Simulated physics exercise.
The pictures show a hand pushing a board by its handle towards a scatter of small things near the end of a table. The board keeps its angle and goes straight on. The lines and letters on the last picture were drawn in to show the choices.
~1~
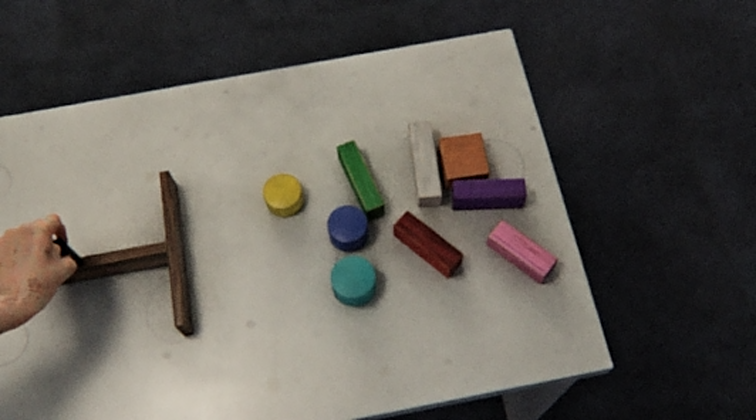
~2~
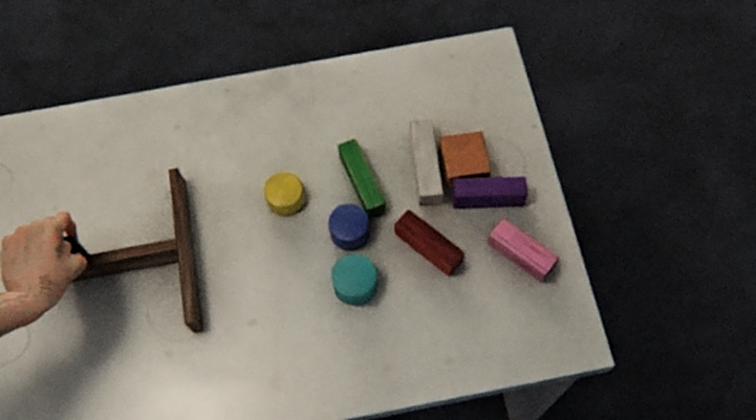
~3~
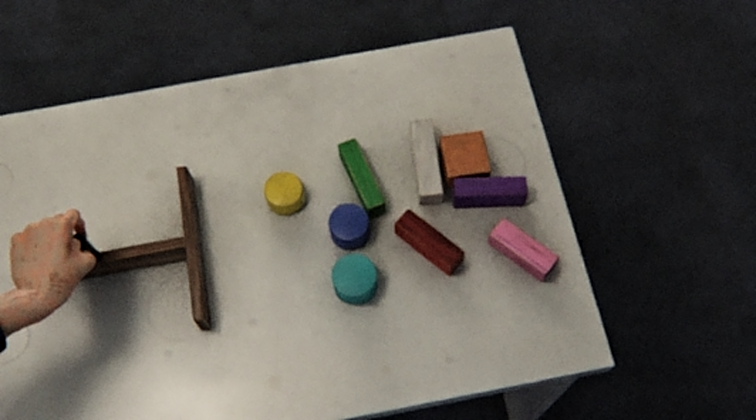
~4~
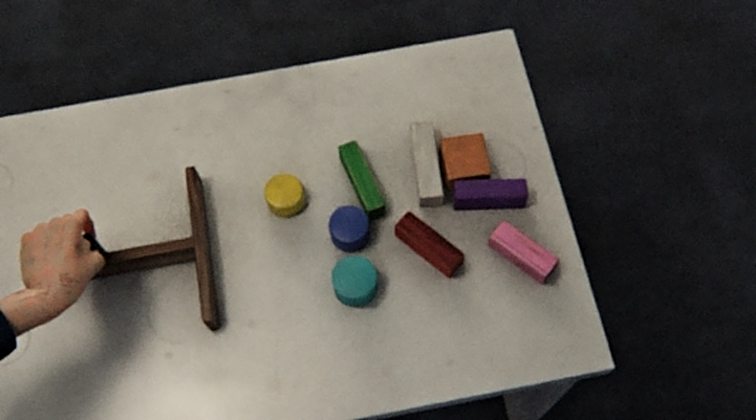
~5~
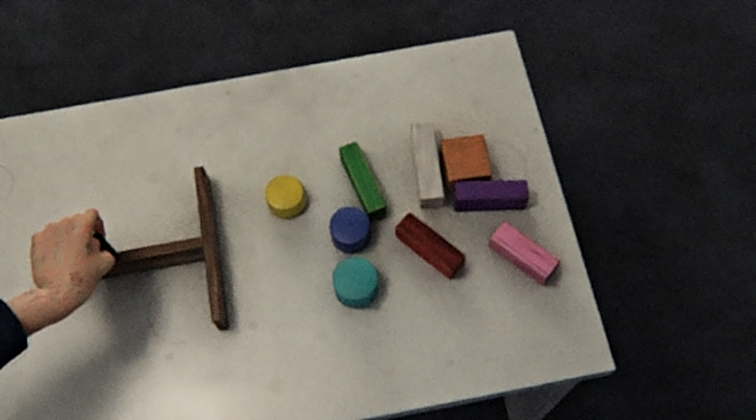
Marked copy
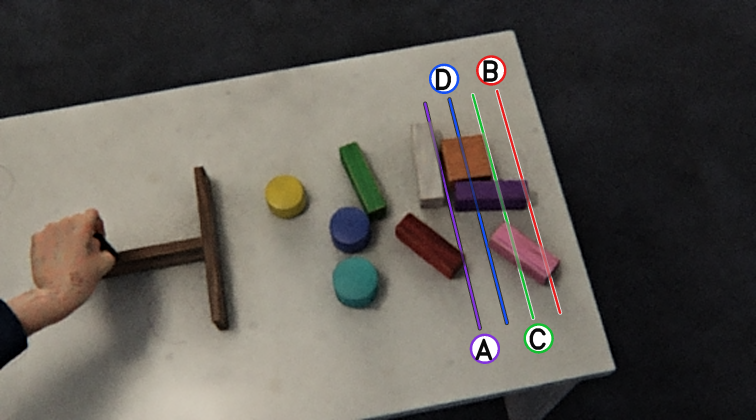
We see a hand gripping the handle of a dark wooden T-shaped board and sliding it slowly a short way right across a pale table, while the colourful tins, sticks and blocks scattered on the right stay still.
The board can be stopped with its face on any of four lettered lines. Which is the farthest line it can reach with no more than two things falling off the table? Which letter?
It should halt at D.
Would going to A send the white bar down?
No.
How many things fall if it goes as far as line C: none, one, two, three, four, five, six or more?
In all, four.
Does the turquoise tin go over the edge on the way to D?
No.
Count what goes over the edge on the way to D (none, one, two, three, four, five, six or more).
By then, two.
On the marked copy, A at (451, 210); B at (527, 196); C at (501, 200); D at (477, 205).
Taking D. A third of the way, board (305, 222); yellow tin (325, 189); pink stick (523, 253).
Two thirds of the way, board (402, 205); purple stick (518, 193); orange block (498, 156).
When it is over, board (475, 191); purple stick over the edge; orange block over the edge; two fallen.
As for the rest, A is within the limit but short; B drops six; C drops four.
